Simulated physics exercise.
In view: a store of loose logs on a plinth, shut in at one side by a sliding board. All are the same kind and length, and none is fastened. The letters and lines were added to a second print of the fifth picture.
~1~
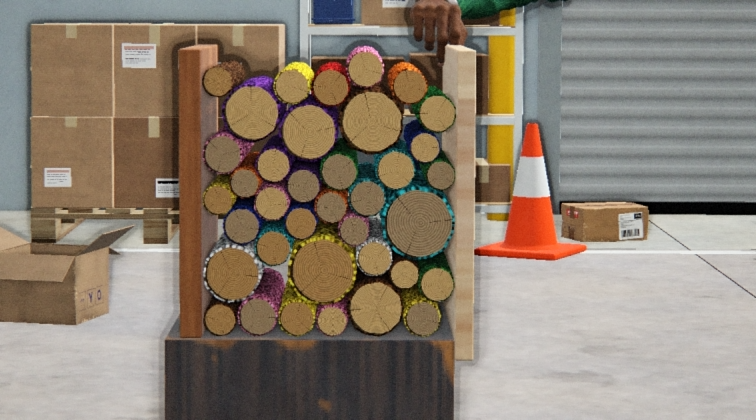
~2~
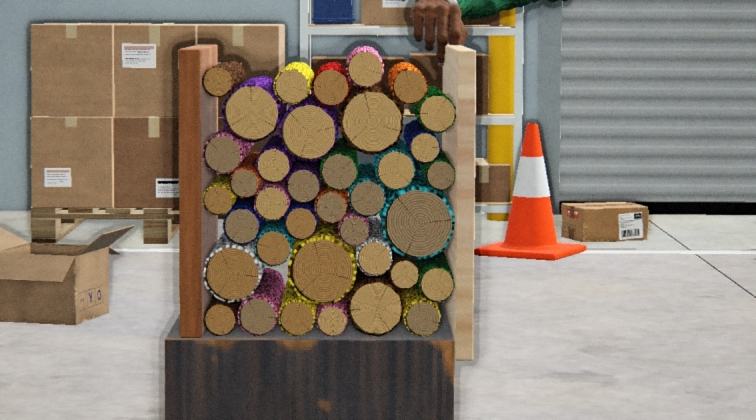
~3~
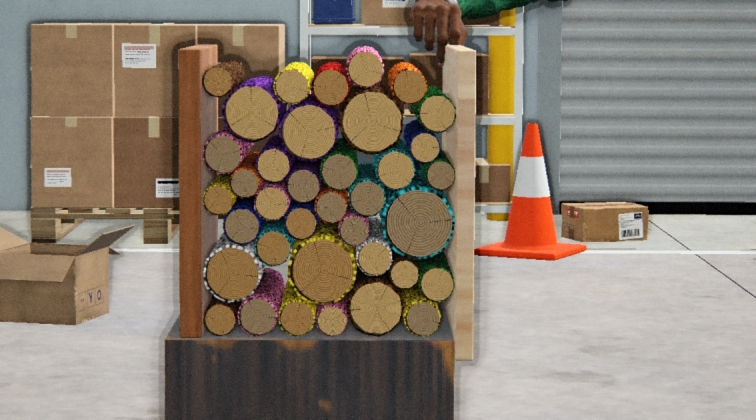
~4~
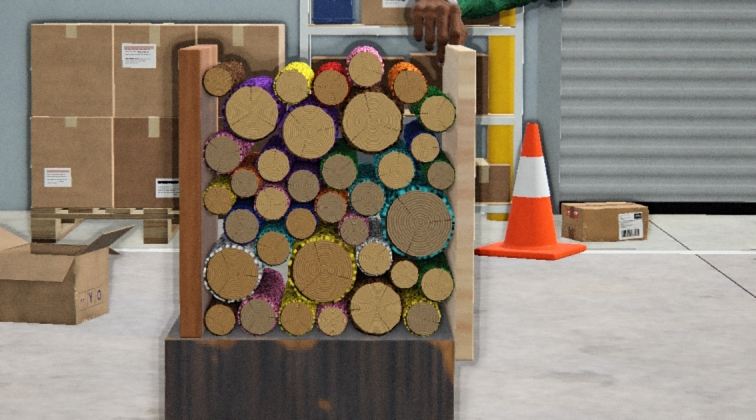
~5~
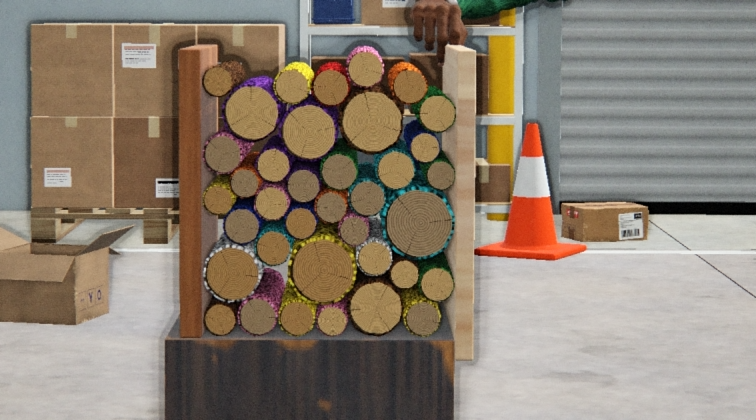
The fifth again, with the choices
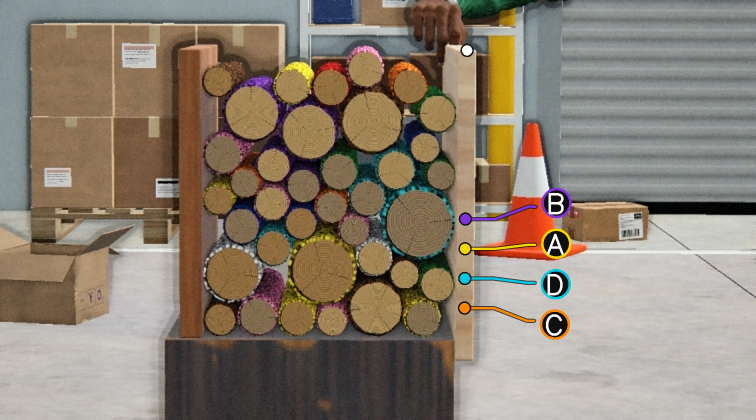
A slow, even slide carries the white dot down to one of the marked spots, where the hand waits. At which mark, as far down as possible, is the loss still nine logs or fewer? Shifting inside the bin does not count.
It can be let down to A.
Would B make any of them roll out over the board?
At B: Yes.
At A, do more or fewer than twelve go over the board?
At A, fewer than twelve.
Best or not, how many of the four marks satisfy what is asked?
Two of them.
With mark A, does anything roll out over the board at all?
Yes.
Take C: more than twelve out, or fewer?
At C, more than twelve.
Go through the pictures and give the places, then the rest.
A log (422, 318); a log (374, 259); a log (354, 231), in the first picture.
A log (354, 231); a log (303, 186), in the second picture.
A log (223, 155); a log (424, 147), in the third picture.
A log (217, 81); side board (457, 191), in the fourth picture.
A log (220, 320); a log (422, 318); a log (374, 259), in the fifth picture.
On the marked copy, A at (465, 249); B at (466, 219); C at (465, 308); D at (465, 279); the white dot at (467, 51).
Following A. Soon after the start, top of the board (457, 134).
Later, top of the board (456, 229).
In the end, top of the board (455, 248), about four out over the board.
As for the rest, B about four out over the board; C more than nine out over the board; D more than nine out over the board.
